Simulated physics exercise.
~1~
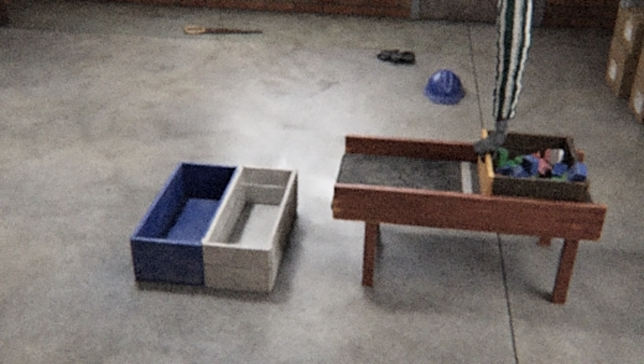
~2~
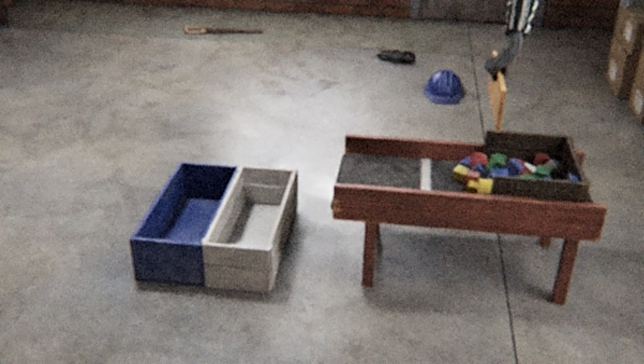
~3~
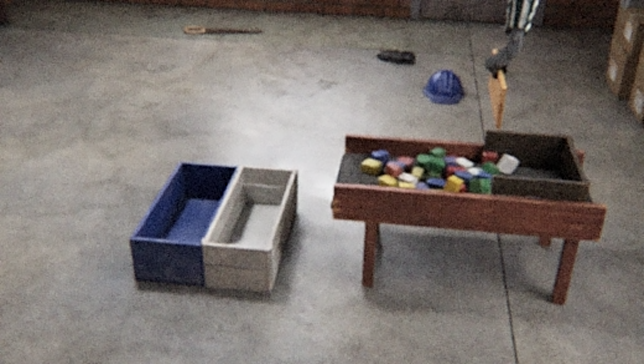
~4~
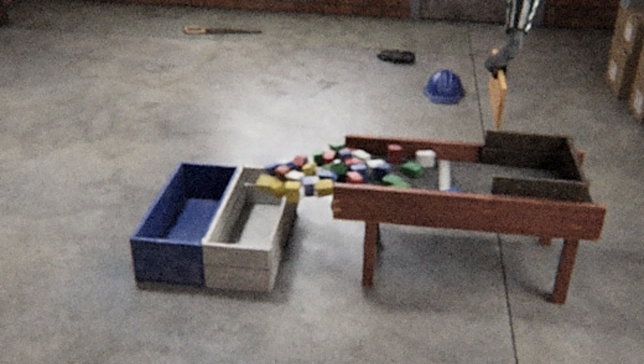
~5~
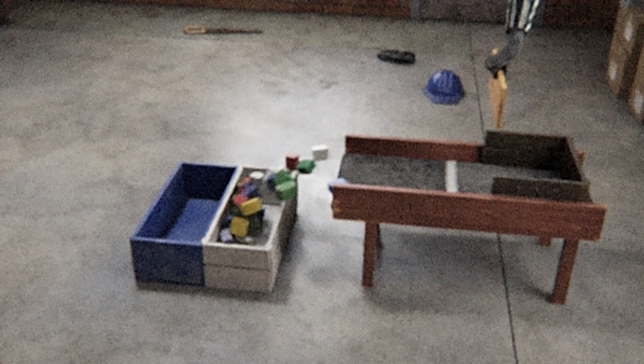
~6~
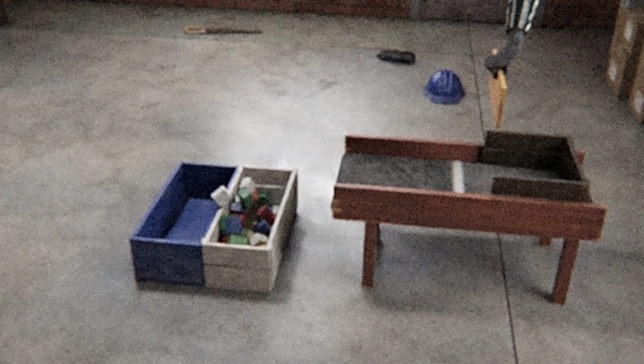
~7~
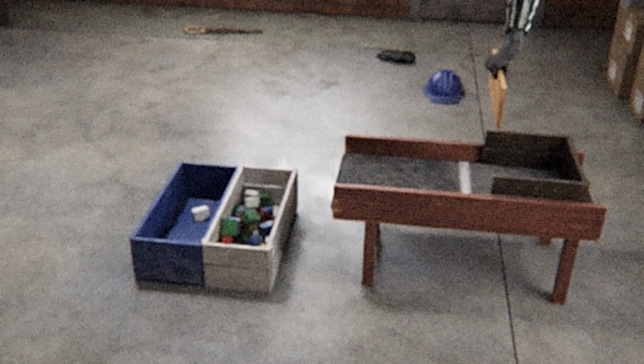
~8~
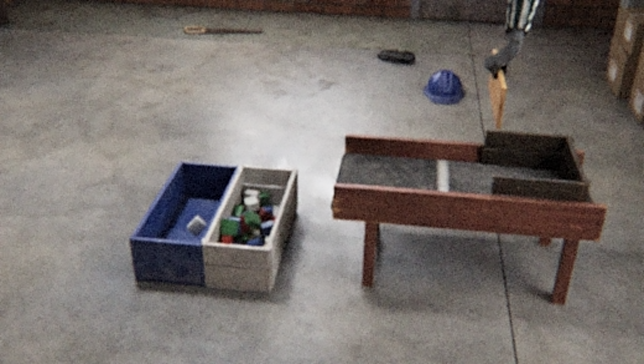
A heap of colourful toy bricks sits in a dark pen at the right end of a reddish-brown belt table, seen from slightly above on a grey concrete floor. A white bin and a blue tub stand side by side to the left, with a blue helmet behind. A hand in a striped sleeve lifts the orange gate, and the bricks ride leftward along the belt. They spill off its end in a loose stream and tumble into the white bin. Nearly all settle there, while one pale brick ends up in the blue tub.
